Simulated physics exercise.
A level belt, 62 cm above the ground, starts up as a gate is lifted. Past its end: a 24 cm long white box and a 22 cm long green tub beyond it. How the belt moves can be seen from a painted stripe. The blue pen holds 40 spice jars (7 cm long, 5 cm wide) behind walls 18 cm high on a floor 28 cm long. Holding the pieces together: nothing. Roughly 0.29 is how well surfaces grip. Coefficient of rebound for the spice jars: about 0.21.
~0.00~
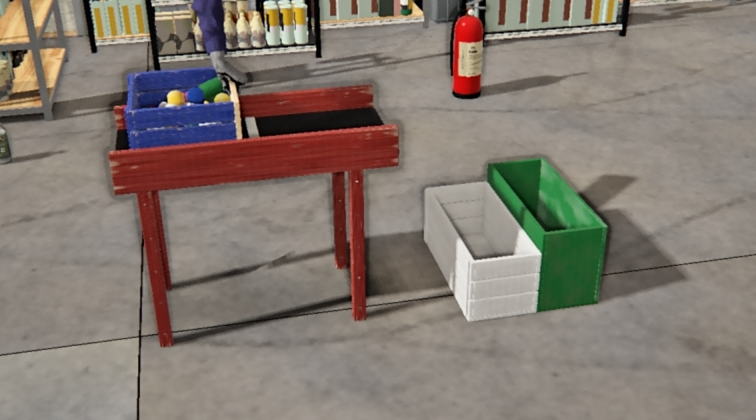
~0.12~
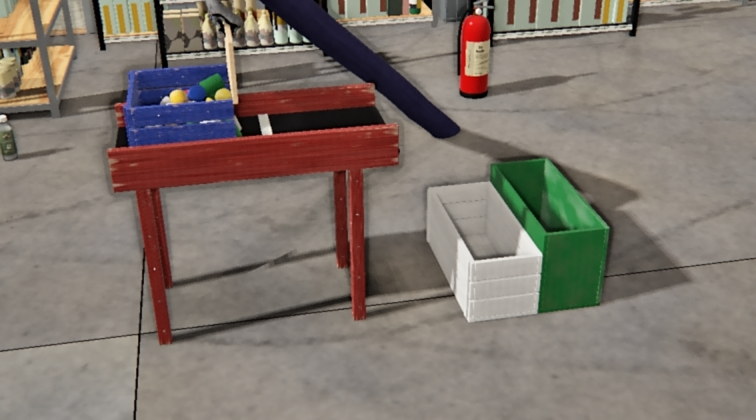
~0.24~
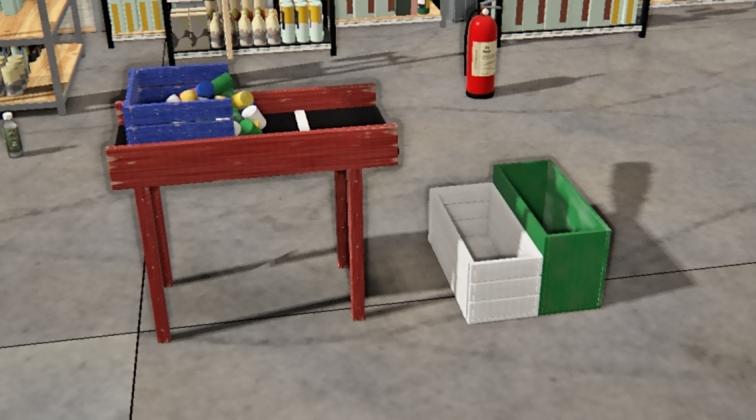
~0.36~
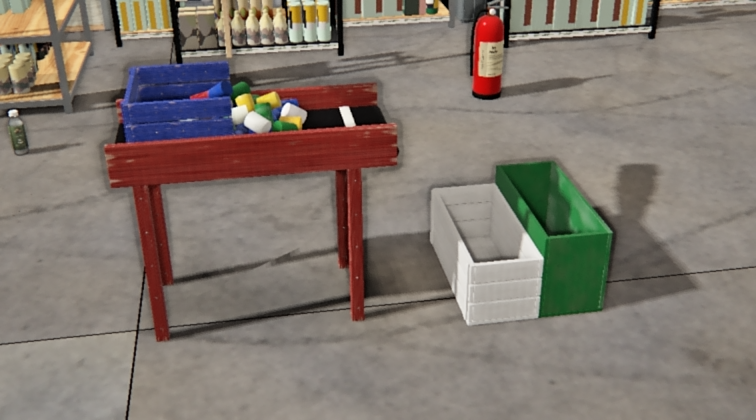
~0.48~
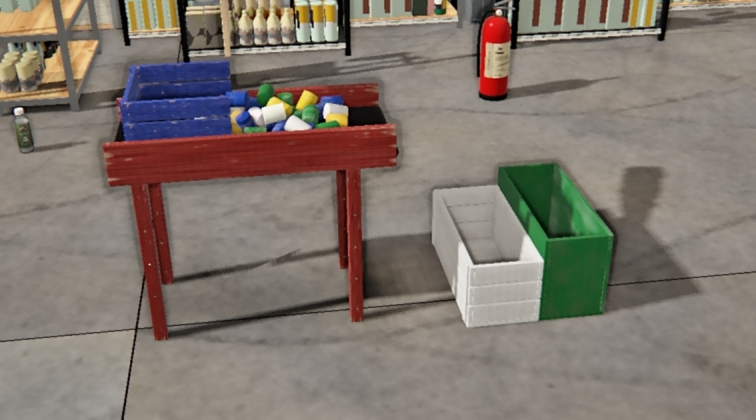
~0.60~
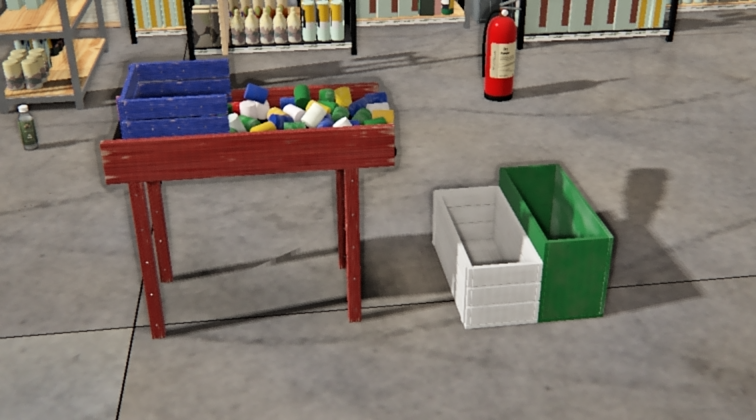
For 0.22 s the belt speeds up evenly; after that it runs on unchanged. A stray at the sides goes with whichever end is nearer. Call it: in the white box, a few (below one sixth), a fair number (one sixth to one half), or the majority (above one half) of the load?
The majority.
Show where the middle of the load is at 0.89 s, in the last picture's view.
I'd put the middle close to (399, 116) in the last view.
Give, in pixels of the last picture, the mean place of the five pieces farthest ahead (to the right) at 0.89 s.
I'd put them at about (483, 200).
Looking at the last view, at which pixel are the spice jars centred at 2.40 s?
Estimated centre in the last picture: (485, 265).
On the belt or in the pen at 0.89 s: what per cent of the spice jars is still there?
Roughly 40 per cent.
After 0.89 s, 1 still in the blue pen, 16 on the belt and 23 in the air.
After 1.25 s, 26 in the white box, 4 on the belt and 10 in the air.
After 1.75 s, 38 in the white box, 1 on the belt and 1 in the air.
Final count (at 2.40 s), 38 in the white box and 2 on the ground short of the white box. Asked share, 38 of 40, 95 per cent.
